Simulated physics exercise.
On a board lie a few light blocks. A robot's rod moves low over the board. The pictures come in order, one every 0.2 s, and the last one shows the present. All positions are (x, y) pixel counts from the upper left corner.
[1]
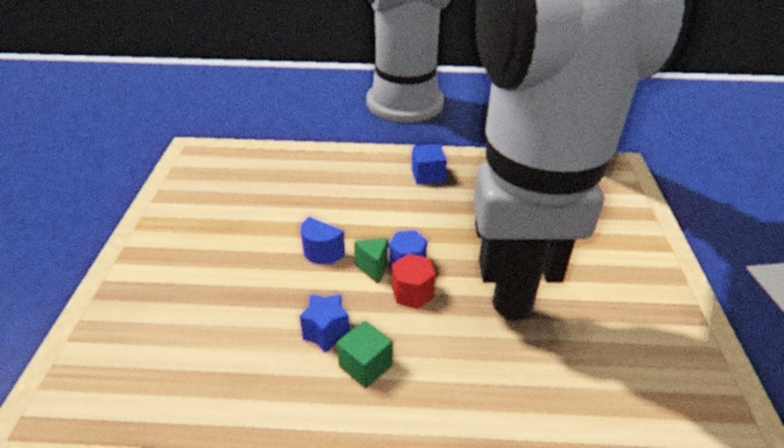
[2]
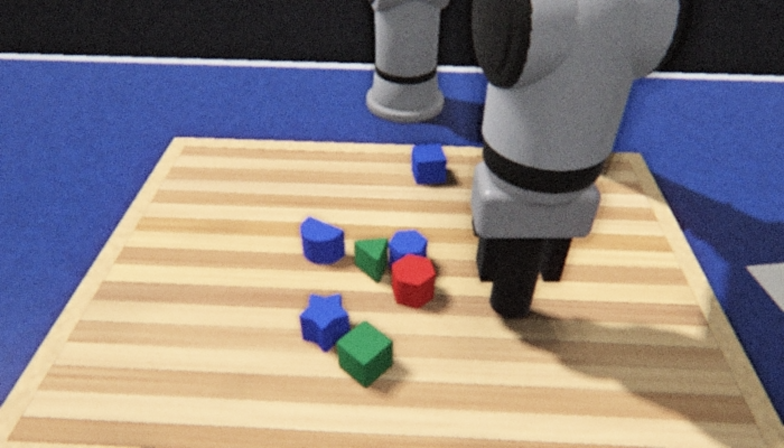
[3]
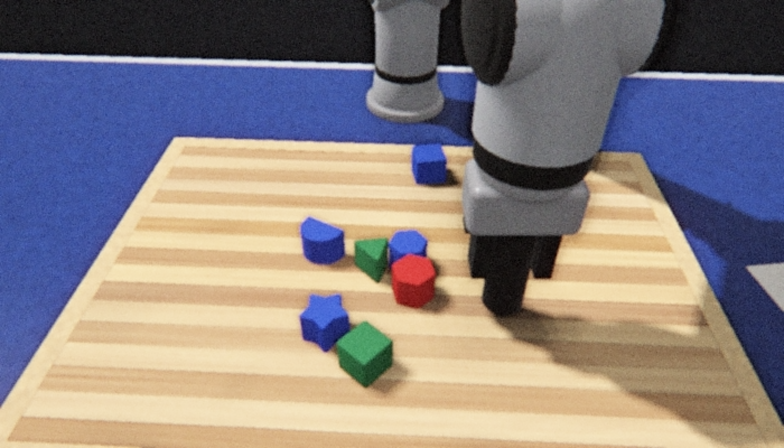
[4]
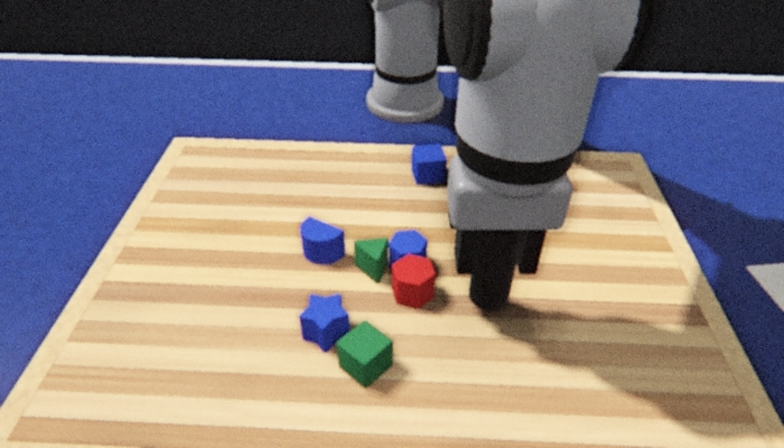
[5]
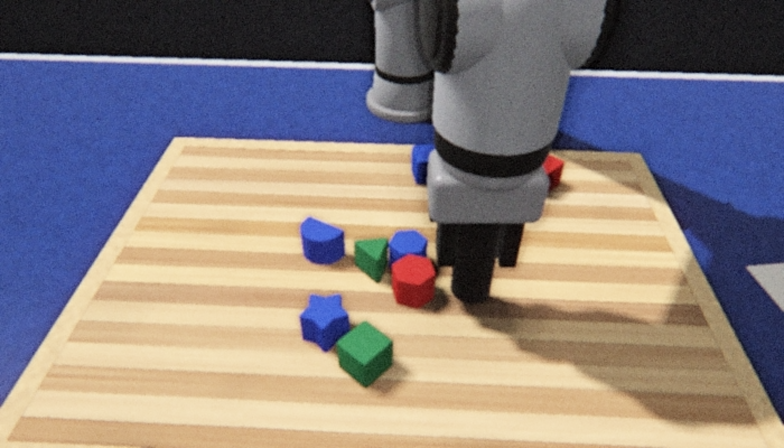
A grey and black robot arm reaches down over a striped wooden board on a blue surface, seen from a fixed, raised view facing the board. Blue, green and red blocks lie near the middle, with another blue block towards the back. The arm's dark rod slides a short way left towards the red block, uncovering a red piece behind it, while the blocks stay still.
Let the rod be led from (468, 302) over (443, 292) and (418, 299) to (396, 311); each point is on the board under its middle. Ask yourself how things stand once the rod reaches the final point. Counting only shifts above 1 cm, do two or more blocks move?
That would be a no.
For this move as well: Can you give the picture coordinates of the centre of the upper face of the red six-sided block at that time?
Most likely (359, 275).
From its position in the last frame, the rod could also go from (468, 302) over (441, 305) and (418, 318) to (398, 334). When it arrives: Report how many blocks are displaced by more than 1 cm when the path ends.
I think only one will be displaced.
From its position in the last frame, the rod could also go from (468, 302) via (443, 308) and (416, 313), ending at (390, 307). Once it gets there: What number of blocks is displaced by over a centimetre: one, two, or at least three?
It should be two.
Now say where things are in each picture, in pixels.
Rod tip (513, 305); block tops, blue six-sided block (409, 241); red six-sided block (414, 268), in the first frame.
Rod (510, 304); blocks unchanged, in the second frame.
Rod (502, 301); blocks unchanged, in the third frame.
Rod (489, 296); blocks unchanged, in the fourth frame.
Rod (470, 289); blue six-sided block (409, 241); red six-sided block (414, 268), in the fifth frame.
The first path, step by step. Halfway along, rod (430, 281); red six-sided block (391, 269).
At the end, rod (396, 299); blue six-sided block in place; red six-sided block (359, 275), turned 45° clockwise.
